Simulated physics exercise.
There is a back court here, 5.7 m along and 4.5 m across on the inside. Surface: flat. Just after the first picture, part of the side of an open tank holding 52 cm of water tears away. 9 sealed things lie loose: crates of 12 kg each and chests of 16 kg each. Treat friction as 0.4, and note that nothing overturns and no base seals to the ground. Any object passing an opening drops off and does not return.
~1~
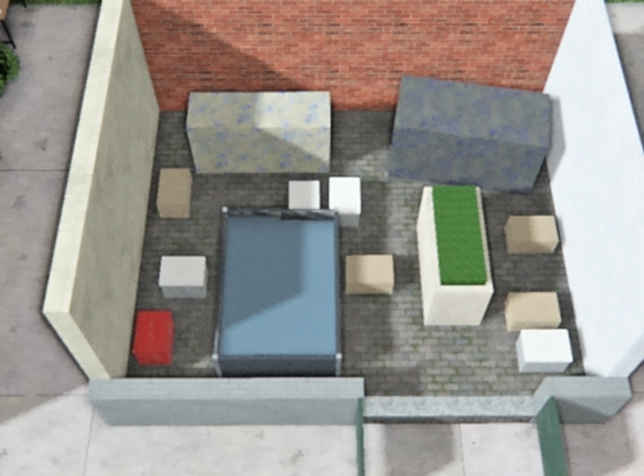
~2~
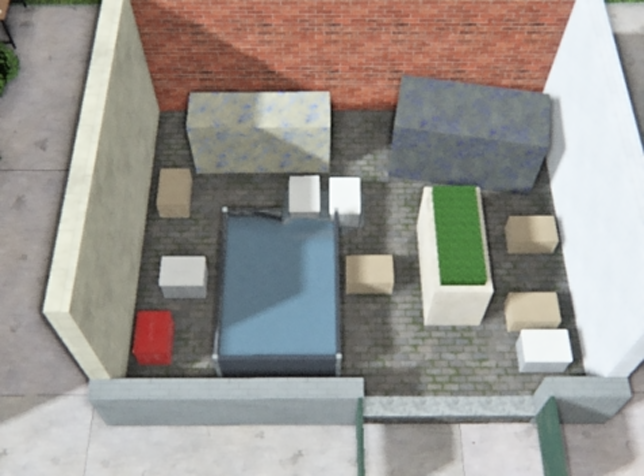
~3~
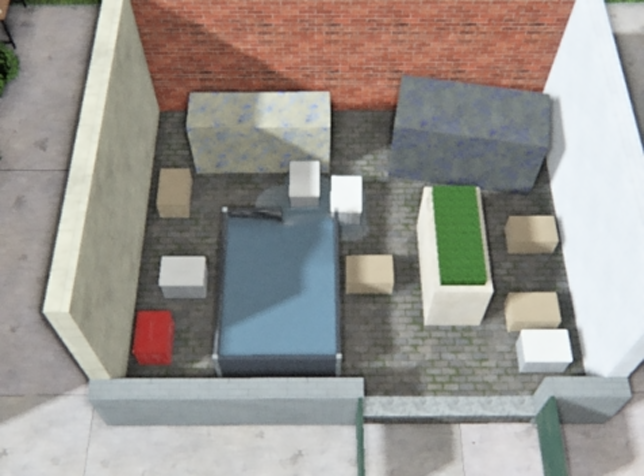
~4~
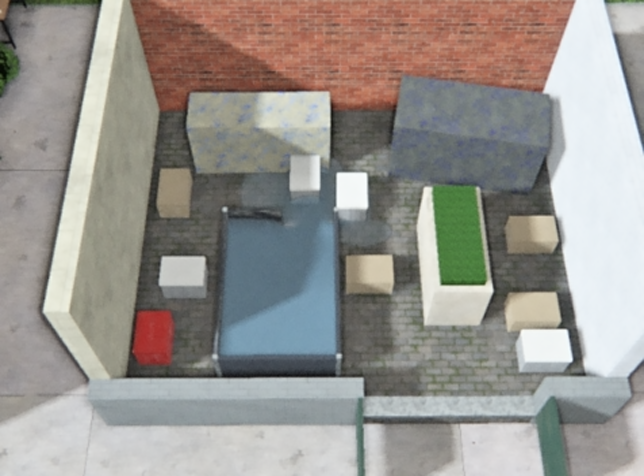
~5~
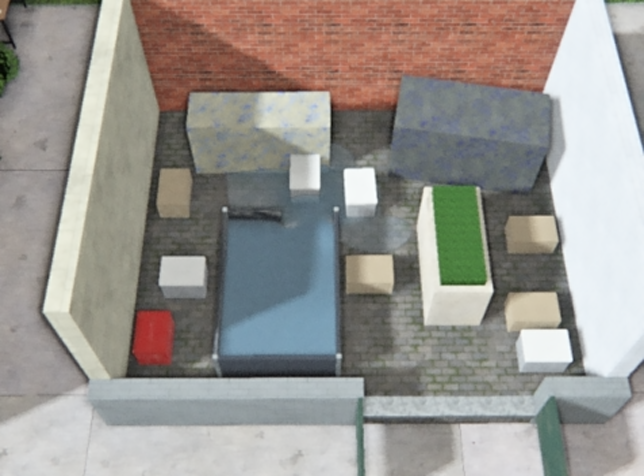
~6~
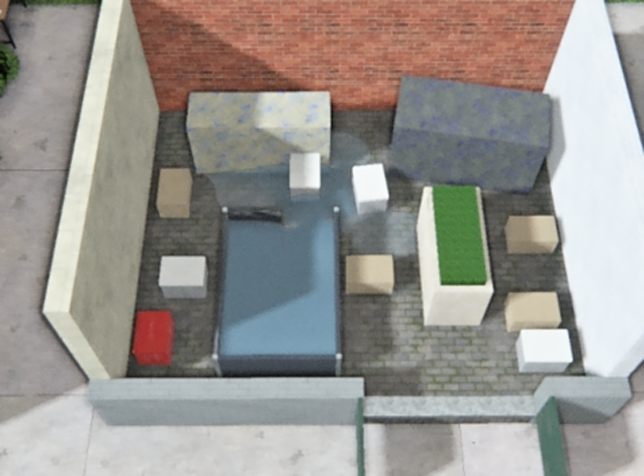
Water spreads from a large open tank across the paving, and two white boxes shift slightly.
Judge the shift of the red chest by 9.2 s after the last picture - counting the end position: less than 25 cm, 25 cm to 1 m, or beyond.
Outcome: A short move.
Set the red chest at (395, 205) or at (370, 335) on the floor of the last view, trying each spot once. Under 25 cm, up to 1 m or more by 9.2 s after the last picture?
Well, the first time it covers a big distance, and the second time it keeps still.
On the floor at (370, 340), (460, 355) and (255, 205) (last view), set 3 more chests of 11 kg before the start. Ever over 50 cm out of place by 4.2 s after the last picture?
Note, same order as listed: Inside the limit, inside the limit, beyond the limit.
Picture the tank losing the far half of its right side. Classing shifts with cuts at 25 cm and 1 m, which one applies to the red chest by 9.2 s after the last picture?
Well, the red chest basically stays there then.
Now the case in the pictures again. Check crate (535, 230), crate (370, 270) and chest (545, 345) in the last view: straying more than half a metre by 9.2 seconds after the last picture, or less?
Taking them in order: Exceeded, fell shy and fell shy.
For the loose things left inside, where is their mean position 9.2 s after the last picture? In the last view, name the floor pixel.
About (362, 308).
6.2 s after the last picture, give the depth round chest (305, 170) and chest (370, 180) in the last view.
Depth approx. 10 cm / 7 cm.
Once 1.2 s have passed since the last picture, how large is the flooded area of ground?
Wet area: Approx. 10.0 m2.
Then, 1.2 s after the last picture the red chest is near (152, 332), 0.0 m from its start, aground; 0 of 9 are out; 0 afloat.
Then, 3.8 s after the last picture the red chest is near (159, 352), 0.3 m from its start, aground; 0 of 9 are out; 3 afloat.
Then, 6.2 s after the last picture the red chest is near (163, 360), 0.5 m from its start, afloat; 0 of 9 are out; 5 afloat.
Then, 9.2 s after the last picture the red chest is near (157, 358), 0.4 m from its start, afloat; 0 of 9 are out; 5 afloat.
